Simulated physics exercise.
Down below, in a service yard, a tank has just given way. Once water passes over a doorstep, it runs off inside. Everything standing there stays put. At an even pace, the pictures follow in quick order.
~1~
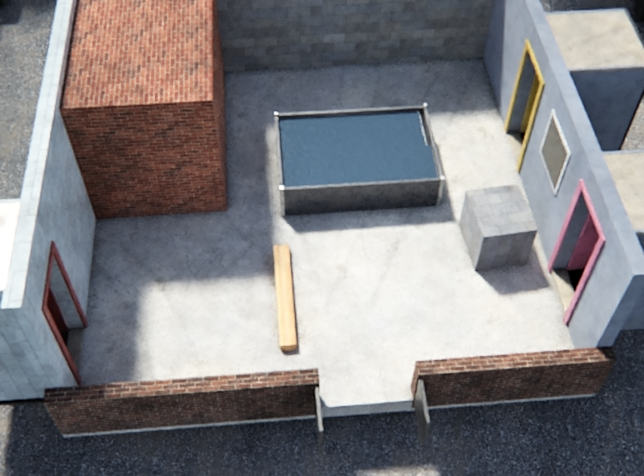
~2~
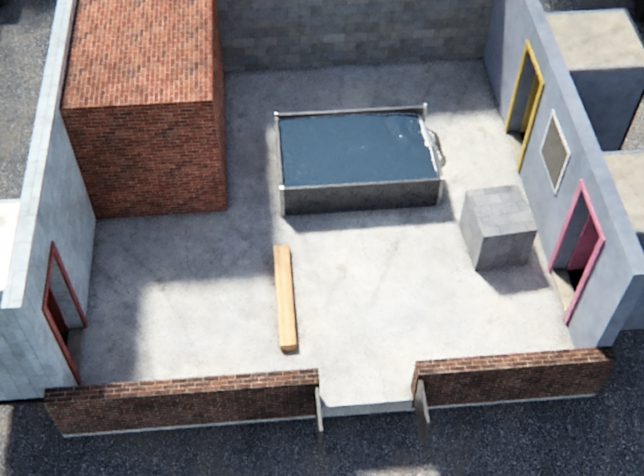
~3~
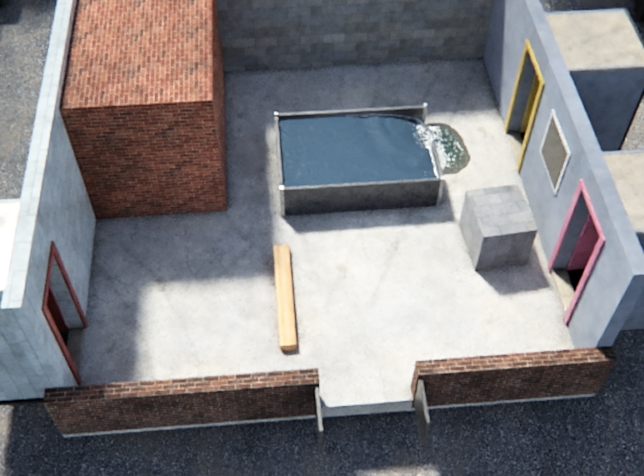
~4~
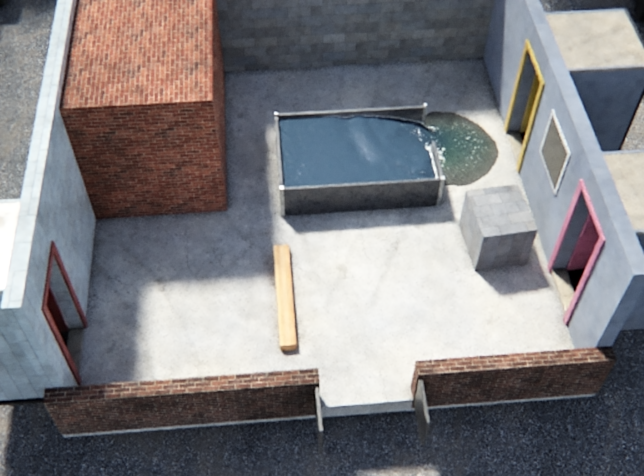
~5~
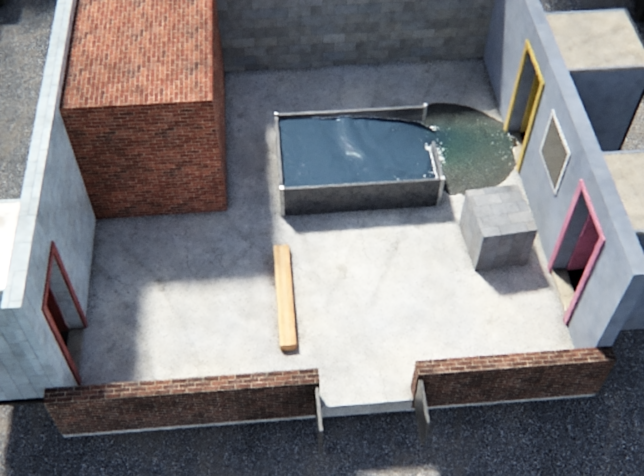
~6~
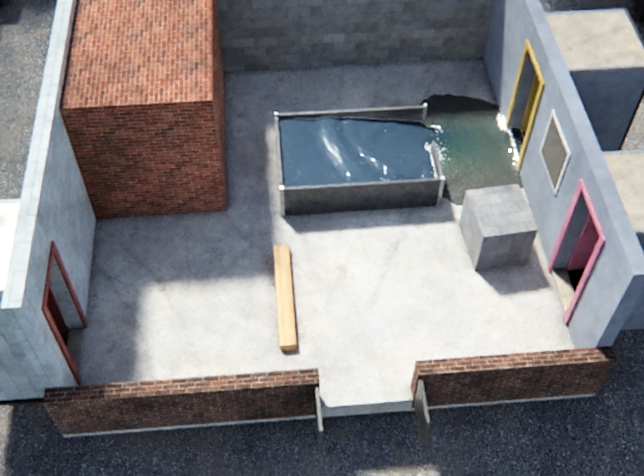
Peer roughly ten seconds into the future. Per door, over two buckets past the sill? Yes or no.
Pink door no, yellow door yes, red door no.
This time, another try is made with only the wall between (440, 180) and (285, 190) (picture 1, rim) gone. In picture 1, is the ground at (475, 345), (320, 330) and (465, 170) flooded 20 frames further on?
The first spot is swamped, the second swamped, the third spared.
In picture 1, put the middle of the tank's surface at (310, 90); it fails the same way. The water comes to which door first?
Answer: The yellow-painted one.
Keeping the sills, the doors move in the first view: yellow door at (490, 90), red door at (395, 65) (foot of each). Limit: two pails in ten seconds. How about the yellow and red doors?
One by one: The yellow door lets more in, the red door passes that mark.
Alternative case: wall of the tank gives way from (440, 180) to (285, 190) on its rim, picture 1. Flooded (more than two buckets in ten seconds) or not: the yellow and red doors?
As it turns out, the yellow door falls short while the red door tops the limit.
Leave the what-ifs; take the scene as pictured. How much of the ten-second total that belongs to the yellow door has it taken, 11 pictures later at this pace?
Around 30 percent.
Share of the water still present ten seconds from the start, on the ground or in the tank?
My reading is around 72 percent.
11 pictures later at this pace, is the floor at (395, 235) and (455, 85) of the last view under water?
Same order as asked: Dry as before, drenched.
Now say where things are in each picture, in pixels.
The first picture shows still water in the tank at (356, 149).
In the second picture, the front is at a hidden place, out from the gap at (425, 143).
In the third picture, water pours out at (425, 144) and has run to (465, 158).
In the fourth picture, the front is at (493, 153), out from the gap at (425, 144).
In the fifth picture, water pours out at (425, 144) and has run to (505, 130).
In the sixth picture, water pours out at (425, 143) and has run to a hidden place.
A moment on, water covers 10 % of the floor; the pink door not reached, the yellow door far over two buckets in, the red door not reached.
Next, water covers 15 % of the floor; the pink door wet at the sill, nothing in, the yellow door far over two buckets in, the red door not reached.
Then, water covers 30 % of the floor; the pink door wet at the sill, nothing in, the yellow door far over two buckets in, the red door not reached.
Later, water covers 45 % of the floor; the pink door wet at the sill, nothing in, the yellow door far over two buckets in, the red door not reached.
In the end, water covers 75 % of the floor; the pink door wet at the sill, nothing in, the yellow door far over two buckets in, the red door not reached.
